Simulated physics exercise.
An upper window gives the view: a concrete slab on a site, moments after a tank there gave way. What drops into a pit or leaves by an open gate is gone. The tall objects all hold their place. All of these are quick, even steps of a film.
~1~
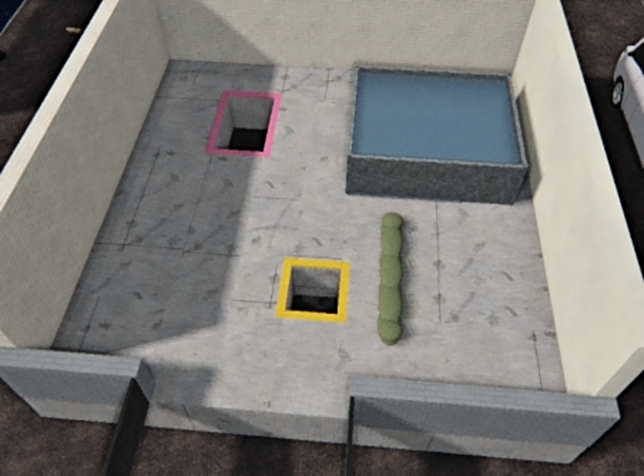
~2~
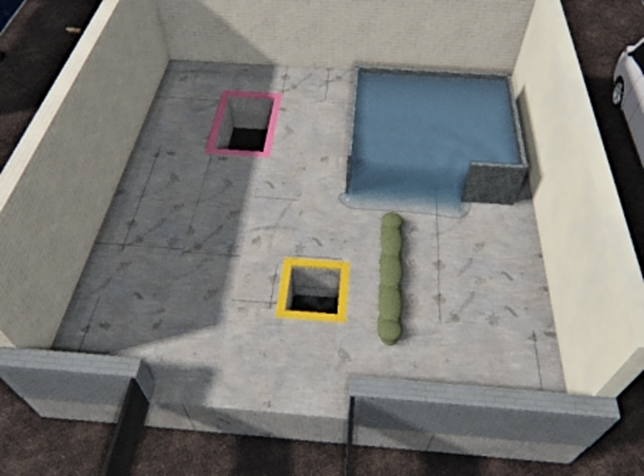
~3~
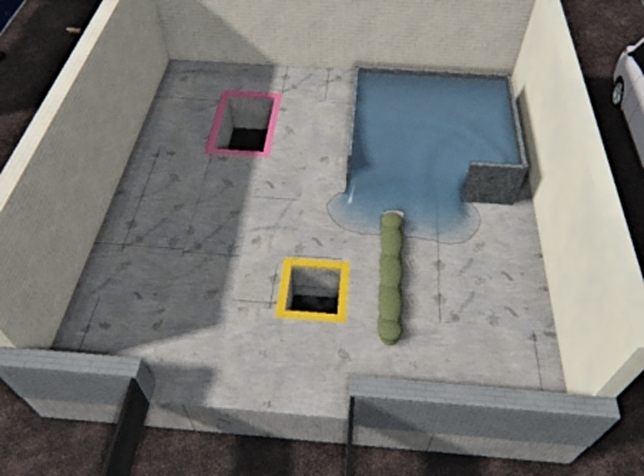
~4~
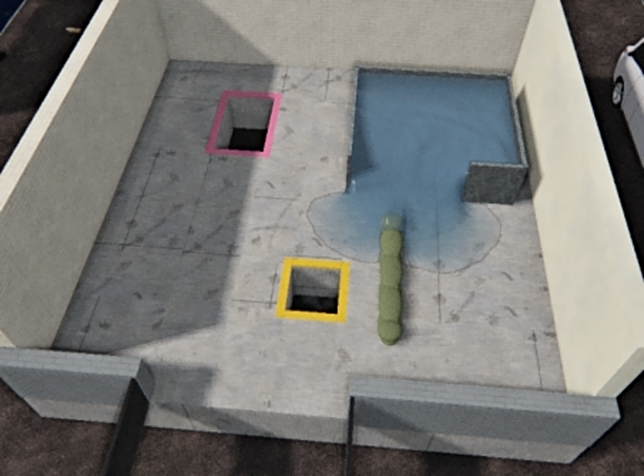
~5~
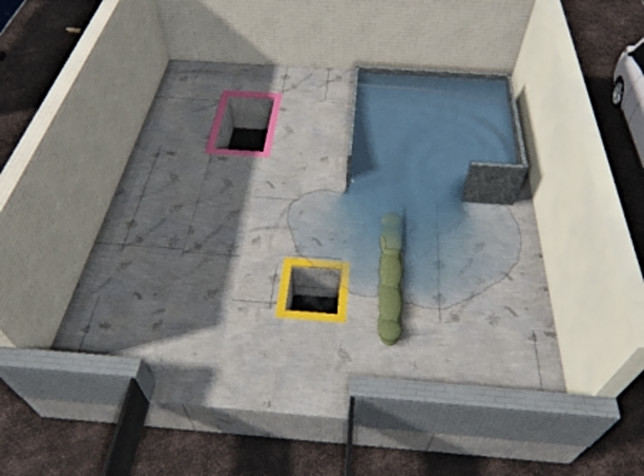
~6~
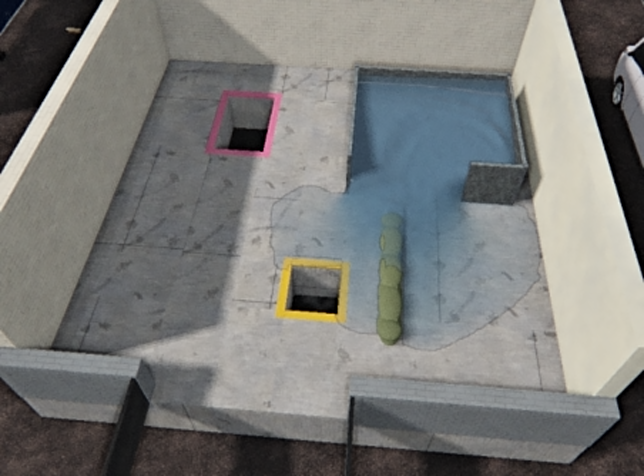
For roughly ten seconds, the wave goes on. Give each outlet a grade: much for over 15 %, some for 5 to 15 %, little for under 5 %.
Grades: Gate - some, pink pit - little, yellow pit - much.
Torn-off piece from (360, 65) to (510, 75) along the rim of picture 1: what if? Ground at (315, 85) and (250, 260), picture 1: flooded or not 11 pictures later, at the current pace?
Well, the first place ends up drenched, and the second one left untouched.
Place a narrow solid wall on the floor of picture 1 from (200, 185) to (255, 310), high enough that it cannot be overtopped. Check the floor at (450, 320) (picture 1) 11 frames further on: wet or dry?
Swamped.
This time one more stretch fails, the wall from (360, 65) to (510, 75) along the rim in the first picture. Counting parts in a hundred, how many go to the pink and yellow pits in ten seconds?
The pink pit takes 20 per cent and the yellow pit 4 per cent.
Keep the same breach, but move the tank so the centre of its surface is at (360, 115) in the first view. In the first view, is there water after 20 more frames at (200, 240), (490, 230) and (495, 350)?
In order: Inundated, then unflooded, then inundated.
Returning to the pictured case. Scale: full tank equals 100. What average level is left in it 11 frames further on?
I'd say around 46 per cent.
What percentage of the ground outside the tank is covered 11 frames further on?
About 40 %.
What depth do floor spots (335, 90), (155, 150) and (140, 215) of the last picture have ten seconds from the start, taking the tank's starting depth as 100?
Going in order, that's 4, 6 and 8 %.
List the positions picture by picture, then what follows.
The first picture shows the open tank at (434, 116) is whole and still.
In the second picture, the front is at (342, 196), out from the gap at (407, 182).
In the third picture, the front is at (333, 212), out from the gap at (406, 185).
In the fourth picture, the front is at (457, 266), out from the gap at (406, 186).
In the fifth picture, the front is at (446, 303), out from the gap at (406, 187).
In the sixth picture, the front is at (435, 344), out from the gap at (406, 187).
A moment on, water covers 30 % of the floor; the gate 0 %, the pink pit 0 %, the yellow pit 3 %.
Next, water covers 40 % of the floor; the gate 2 %, the pink pit 0 %, the yellow pit 8 %.
Then, water covers 55 % of the floor; the gate 6 %, the pink pit 0 %, the yellow pit 12 %.
Later, water covers 65 % of the floor; the gate 9 %, the pink pit 0 %, the yellow pit 17 %.
In the end, water covers 90 % of the floor; the gate 13 %, the pink pit 2 %, the yellow pit 22 %.
